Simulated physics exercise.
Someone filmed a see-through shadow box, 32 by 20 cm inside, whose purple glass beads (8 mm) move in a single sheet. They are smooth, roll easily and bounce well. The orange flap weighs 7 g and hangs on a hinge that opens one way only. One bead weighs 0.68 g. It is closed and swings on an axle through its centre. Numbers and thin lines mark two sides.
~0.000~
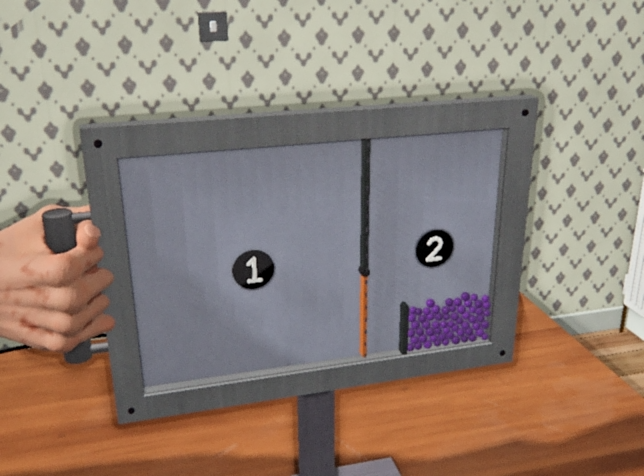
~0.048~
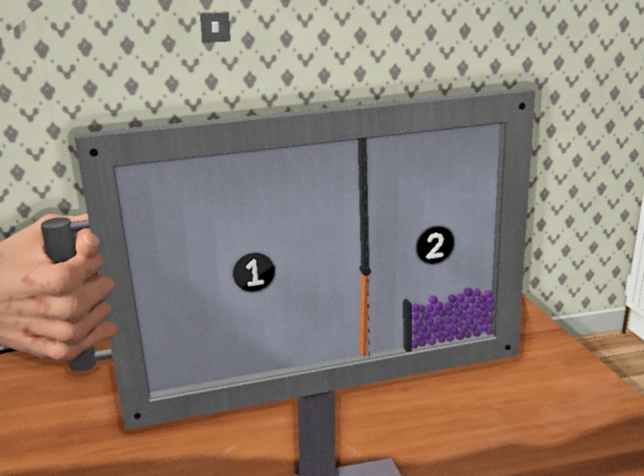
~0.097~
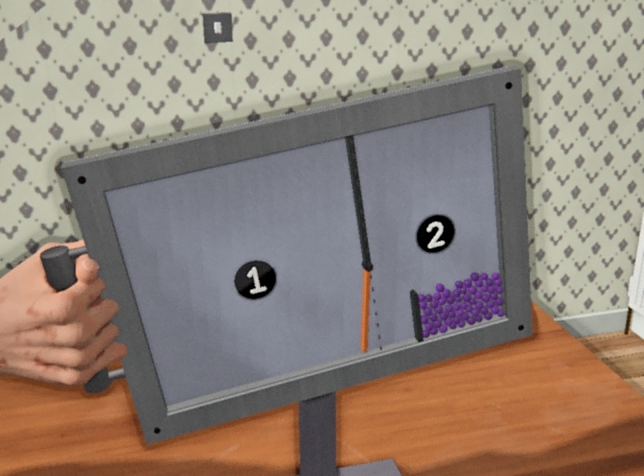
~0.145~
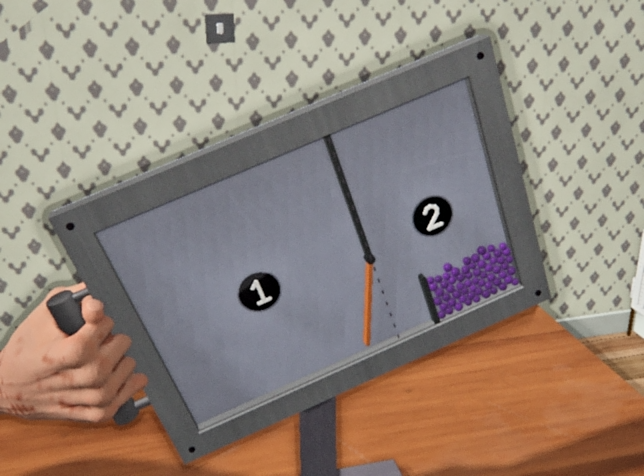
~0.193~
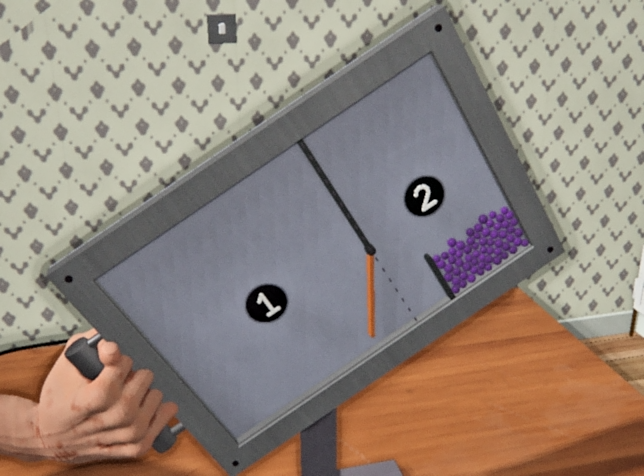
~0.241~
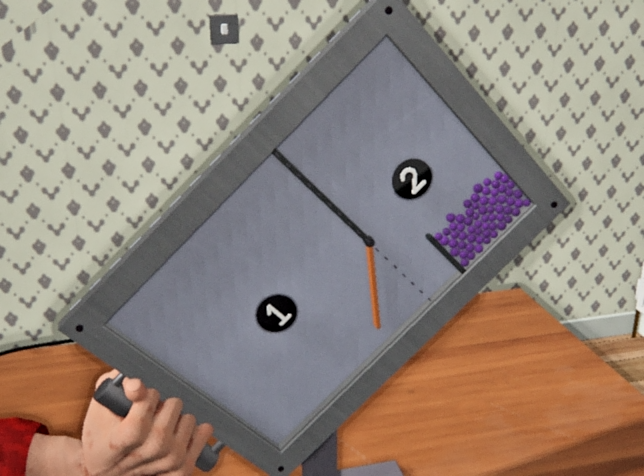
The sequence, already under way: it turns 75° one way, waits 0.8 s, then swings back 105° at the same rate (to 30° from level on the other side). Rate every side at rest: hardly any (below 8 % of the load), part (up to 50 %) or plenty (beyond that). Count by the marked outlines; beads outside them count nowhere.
No. 1: Plenty; no. 2: Part.
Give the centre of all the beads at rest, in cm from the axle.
Some 1 cm left and 10 cm below.
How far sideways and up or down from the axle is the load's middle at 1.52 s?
Some 3 cm left and 9 cm below.
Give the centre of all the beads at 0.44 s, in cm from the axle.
Some 9 cm right and 8 cm above.
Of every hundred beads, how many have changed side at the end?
Some 65 per cent.
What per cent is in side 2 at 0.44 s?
Roughly 100 per cent.
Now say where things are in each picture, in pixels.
The first picture shows level; about 60 beads; beads' middle (449, 322); highest (465, 297); orange flap (364, 271); no. 1 (253, 270), no. 2 (435, 248).
The second picture shows turned 2° anticlockwise; beads' middle (453, 318); highest (468, 292).
The third picture shows turned 8° anticlockwise; beads' middle (462, 304); highest (475, 277); wall ends (367, 260), (414, 294).
The fourth picture shows turned 19° anticlockwise; beads' middle (474, 280); highest (503, 246); orange flap (370, 258).
The fifth picture shows turned 31° anticlockwise; beads' middle (481, 249); highest (505, 211).
The sixth picture shows turned 43° anticlockwise; beads' middle (483, 218); highest (499, 176); orange flap (369, 241) tilted 6°; no. 1 (277, 314), no. 2 (412, 179).
By 0.44 s, it stands 75° anticlockwise; the beads' middle is 9 cm right of and 8 cm above the centre; no. 2, 100 %; orange flap open 61°.
By 1.52 s, it stands 22° anticlockwise; the beads' middle is 3 cm left of and 9 cm below the centre; no. 1, 65 %, no. 2, 35 %; orange flap open 32°.
By 1.80 s, it stands 30° clockwise; the beads' middle is 8 cm left of and 5 cm below the centre; no. 1, 65 %, no. 2, 35 %; orange flap shut.
At rest by 2.6 s, it stands 30° clockwise; no. 1, 65 %, no. 2, 35 %; orange flap shut.
